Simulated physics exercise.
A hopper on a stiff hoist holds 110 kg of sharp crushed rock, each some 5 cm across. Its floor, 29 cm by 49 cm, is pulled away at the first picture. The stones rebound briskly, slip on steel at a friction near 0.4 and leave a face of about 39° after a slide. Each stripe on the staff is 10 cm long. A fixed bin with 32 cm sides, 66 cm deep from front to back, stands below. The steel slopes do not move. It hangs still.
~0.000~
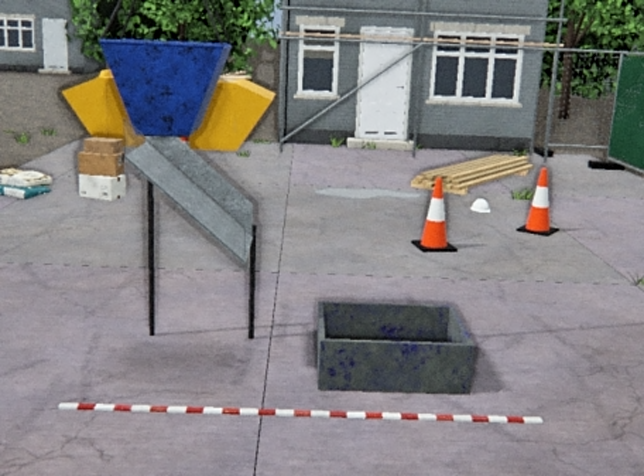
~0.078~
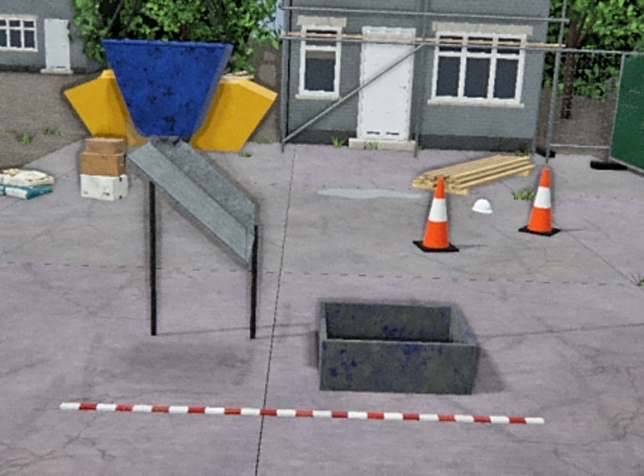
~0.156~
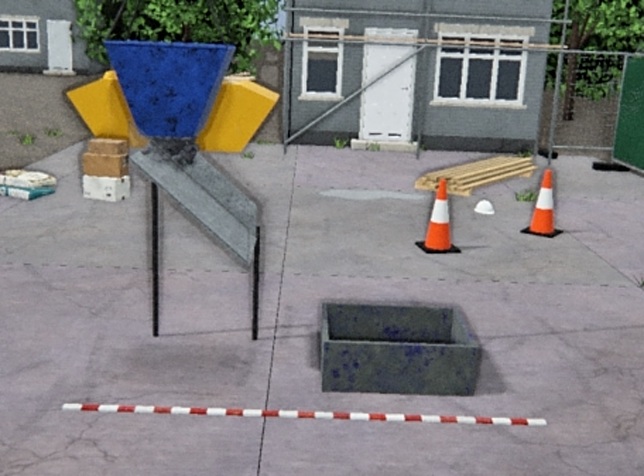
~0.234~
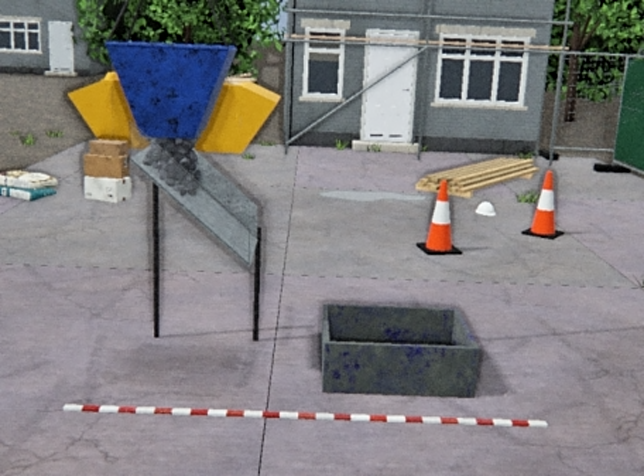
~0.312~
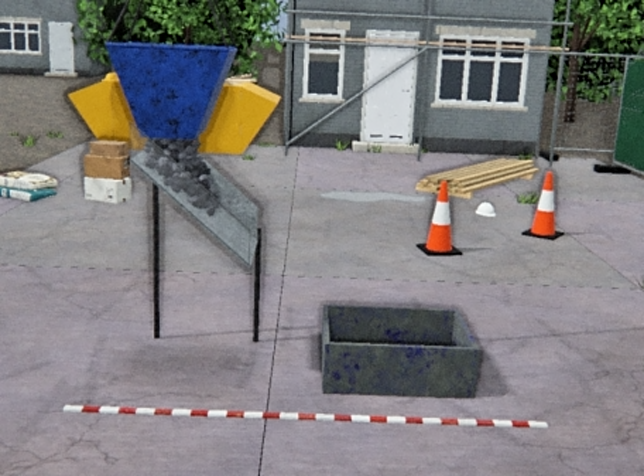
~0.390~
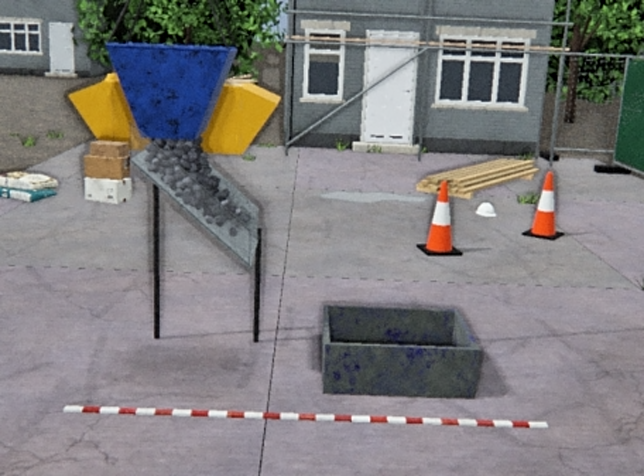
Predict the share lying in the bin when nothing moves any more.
Some 8 per cent of it.
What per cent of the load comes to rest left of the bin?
About 90 per cent.
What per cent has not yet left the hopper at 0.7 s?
It holds some 5 per cent.
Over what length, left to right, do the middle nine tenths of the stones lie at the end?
About 90 cm.
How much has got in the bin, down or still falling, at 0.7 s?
Some 0 per cent.
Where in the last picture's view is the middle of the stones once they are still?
Near (300, 359).
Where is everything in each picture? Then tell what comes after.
In the first frame, the outlet is at (162, 126); nothing has dropped yet.
In the second frame, the outlet is at (164, 127); 6 % is out.
The third frame shows outlet at (166, 128), the stream shows down to (176, 158); 84 % still inside.
The fourth frame shows outlet at (168, 129), the stream shows down to (188, 187); 75 % still inside.
The fifth frame shows outlet at (168, 129), the stream shows down to (207, 205); 60 % still inside.
The sixth frame shows outlet at (168, 130), the stream shows down to (228, 221); 46 % still inside.
After 0.7 s, 3 % in the hopper, 70 % on the steel, 26 % falling or lying left of the bin; the stones farthest right are at (326, 348).
After 1.1 s, 0 % in the hopper, 23 % on the steel, 72 % falling or lying left of the bin, 5 % falling or lying in the bin; the stones farthest right are at (414, 356).
After 1.7 s, 0 % in the hopper, 88 % falling or lying left of the bin, 8 % falling or lying in the bin, 3 % falling or lying beside or right of the bin; the stones farthest right are at (450, 362).
After 2.6 s, 0 % in the hopper, 88 % falling or lying left of the bin, 8 % falling or lying in the bin, 4 % falling or lying beside or right of the bin; the stones farthest right are at (450, 362).
After 4.5 s, 0 % in the hopper, 88 % left of the bin, 8 % in the bin, 4 % beside or right of the bin; the stones farthest right are at (450, 362).
